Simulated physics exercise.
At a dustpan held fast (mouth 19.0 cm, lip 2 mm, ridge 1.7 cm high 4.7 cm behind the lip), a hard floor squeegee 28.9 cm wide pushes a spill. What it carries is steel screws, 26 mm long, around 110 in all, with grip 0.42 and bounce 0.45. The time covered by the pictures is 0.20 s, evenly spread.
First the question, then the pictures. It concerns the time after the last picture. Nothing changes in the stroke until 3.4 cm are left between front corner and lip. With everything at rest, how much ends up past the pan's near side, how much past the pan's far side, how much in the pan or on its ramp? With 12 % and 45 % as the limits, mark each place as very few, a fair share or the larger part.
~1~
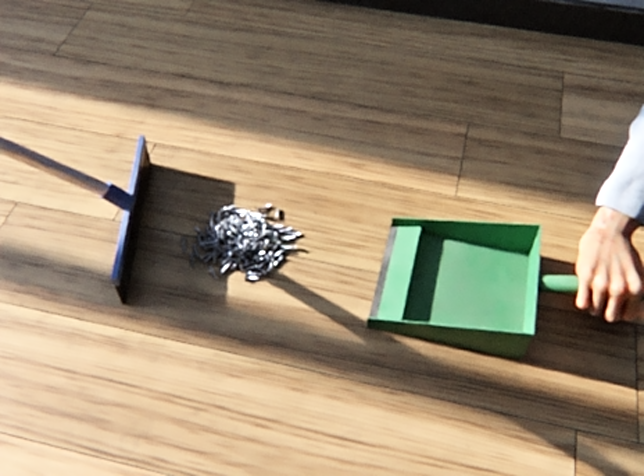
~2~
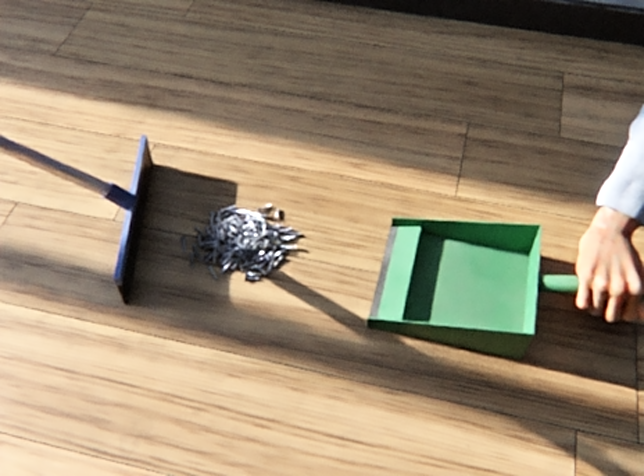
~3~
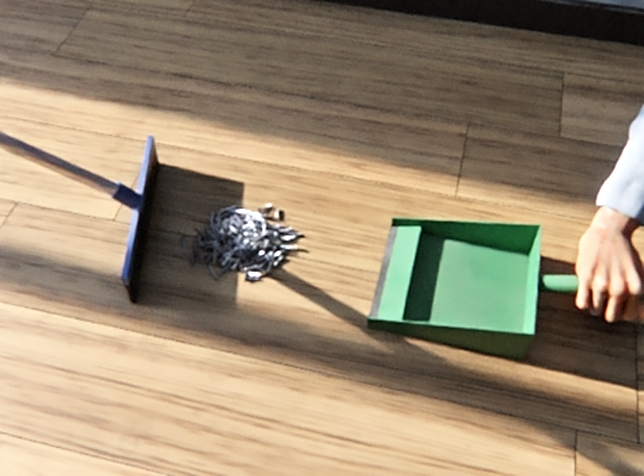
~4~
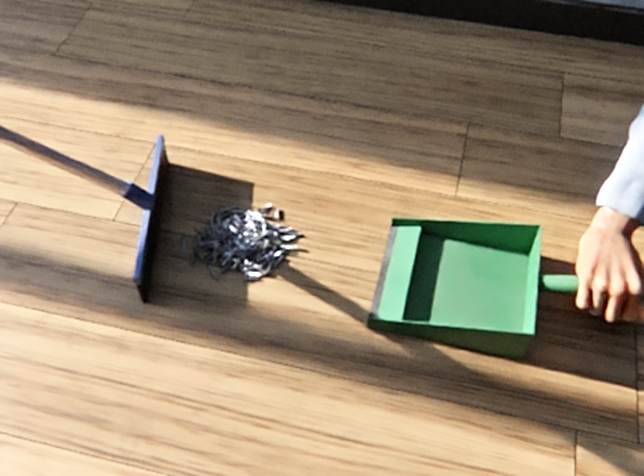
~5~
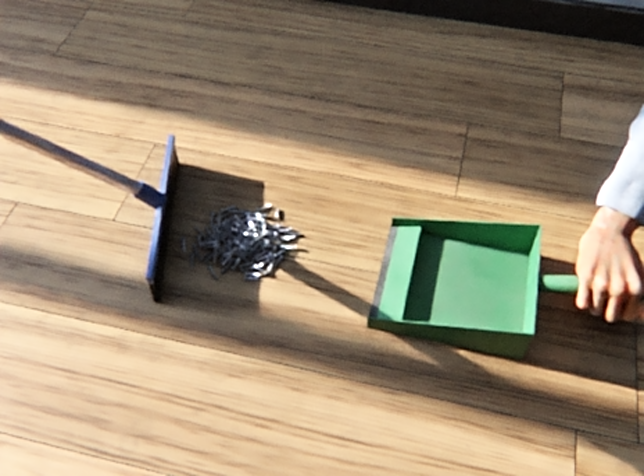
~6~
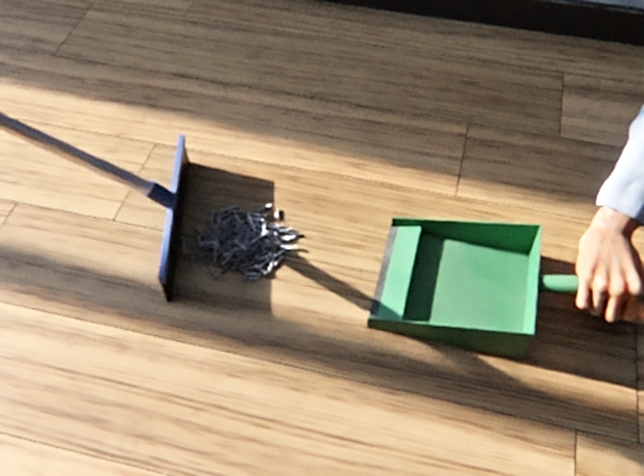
My call: Near side: Very few; far side: A fair share; pan: Very few.
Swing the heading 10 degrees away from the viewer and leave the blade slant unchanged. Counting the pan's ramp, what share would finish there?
That gives near 0 in a hundred.
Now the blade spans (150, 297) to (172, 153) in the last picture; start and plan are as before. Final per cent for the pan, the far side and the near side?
Final per cent - pan 0, far 5, near 5.
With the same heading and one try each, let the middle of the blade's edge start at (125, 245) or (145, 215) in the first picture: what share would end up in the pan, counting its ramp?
0 and 5 per cent, roughly.
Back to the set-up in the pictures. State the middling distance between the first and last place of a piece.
20 cm, roughly.
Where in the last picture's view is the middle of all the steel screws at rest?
Roughly (369, 237).
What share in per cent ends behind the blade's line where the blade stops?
I'd say close to 0 per cent.
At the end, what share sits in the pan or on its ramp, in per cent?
Estimate: Close to 0 %.
Then, 0.30 s after the last picture, middle of the blade 21 cm from the lip; 0 % over the lip, far side 5 %, near side 0 %.
Then, 0.51 s after the last picture, middle of the blade 12 cm from the lip; 0 % over the lip, far side 15 %, near side 0 %.
Then, 0.82 s after the last picture, middle of the blade 7 cm from the lip; 0 % over the lip, far side 30 %, near side 0 %.
In the end, near side 0 %, far side 30 %, pan 0 %, in front of the lip or behind the blade 65 %.
